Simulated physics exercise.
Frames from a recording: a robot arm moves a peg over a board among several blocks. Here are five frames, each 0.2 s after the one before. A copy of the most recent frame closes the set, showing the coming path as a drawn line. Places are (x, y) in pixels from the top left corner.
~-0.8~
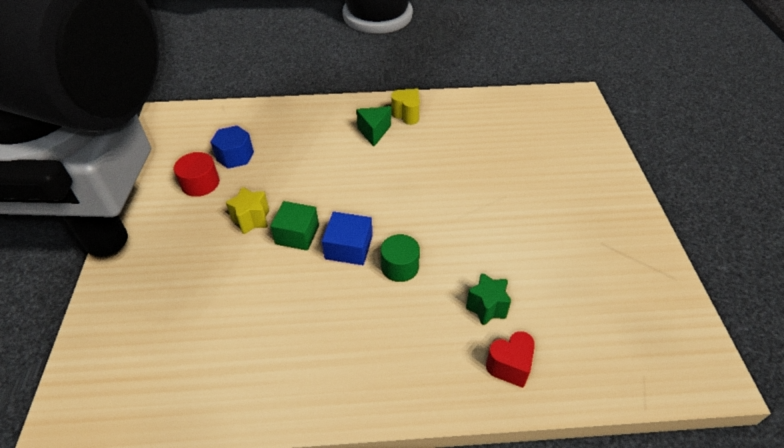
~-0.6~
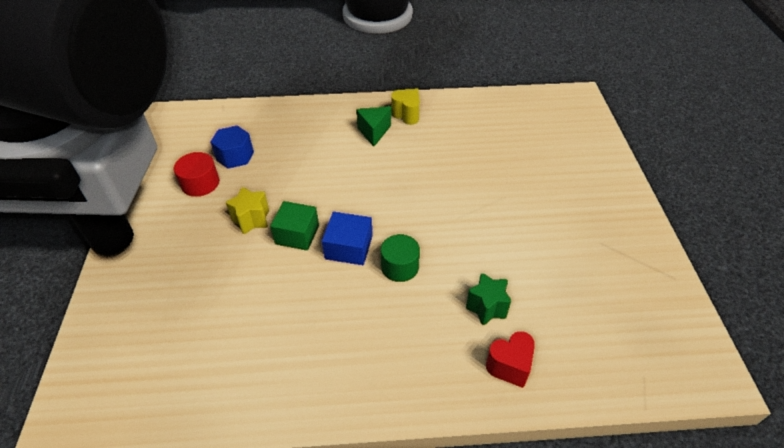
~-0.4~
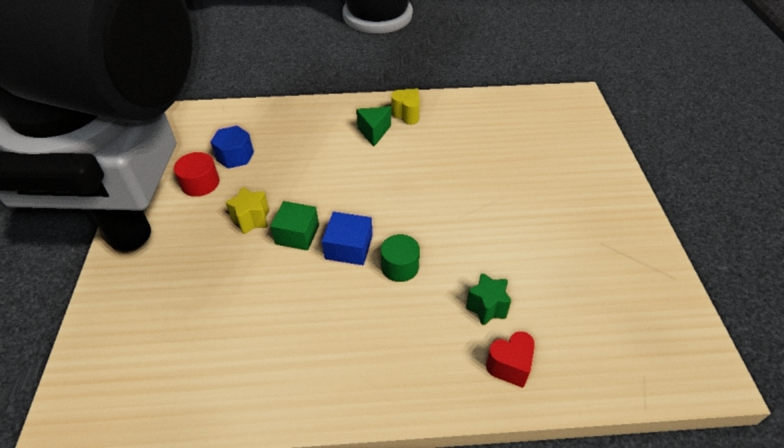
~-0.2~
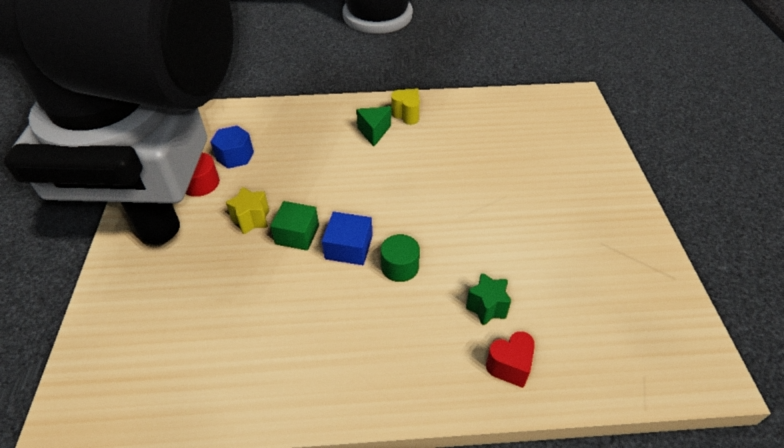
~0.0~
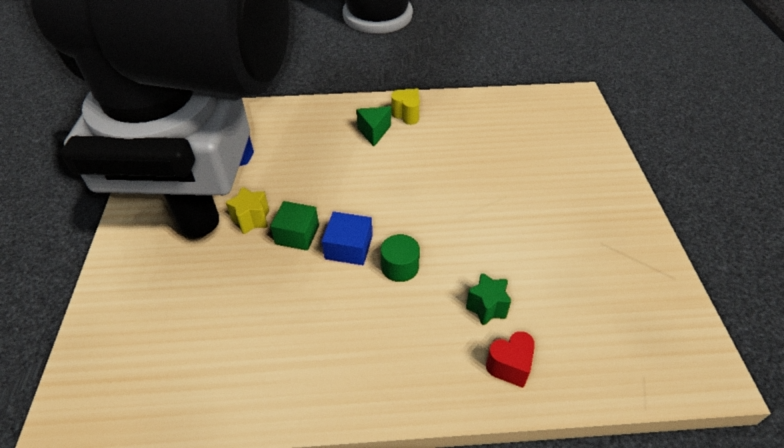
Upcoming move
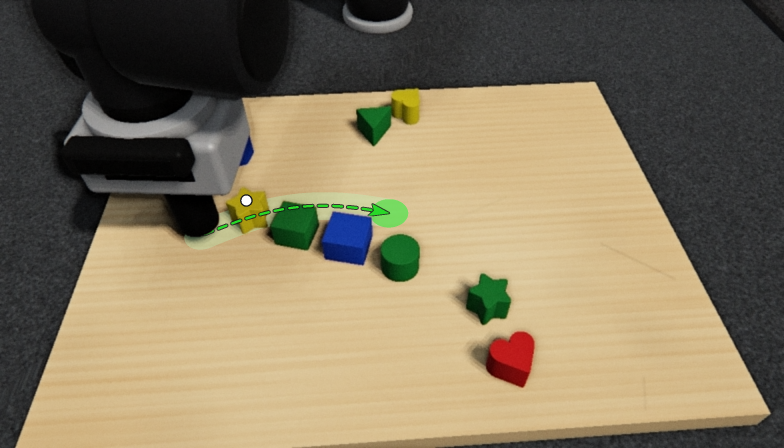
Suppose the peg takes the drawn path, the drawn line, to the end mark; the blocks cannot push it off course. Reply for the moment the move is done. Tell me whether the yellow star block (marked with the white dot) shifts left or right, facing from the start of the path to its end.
Answer: Leftward.
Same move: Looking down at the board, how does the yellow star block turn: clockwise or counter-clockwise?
Looking from above, the answer is counterclockwise.
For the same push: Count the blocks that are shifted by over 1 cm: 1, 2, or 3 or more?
It moves two blocks.
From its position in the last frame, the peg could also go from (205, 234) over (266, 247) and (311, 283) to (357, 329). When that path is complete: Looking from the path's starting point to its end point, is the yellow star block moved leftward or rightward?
The shift is to the left of that direction.
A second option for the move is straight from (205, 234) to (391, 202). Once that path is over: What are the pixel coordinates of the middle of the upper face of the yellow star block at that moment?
My estimate: (334, 169).
The line goes from (205, 234) over (266, 213) and (328, 206) to (389, 213); the dot is on the yellow star block.
What follows on the original path. One third of the way, peg (264, 202); yellow star block (295, 185), turned 20° clockwise; green square piece (302, 215), turned 35° clockwise.
Two thirds of the way, peg (327, 195); yellow star block (357, 176); green square piece (308, 216), turned 70° clockwise.
At the end, peg (389, 202); yellow star block (393, 170), turned 40° anticlockwise; green square piece (308, 216), turned 70° clockwise; blue square piece unmoved.
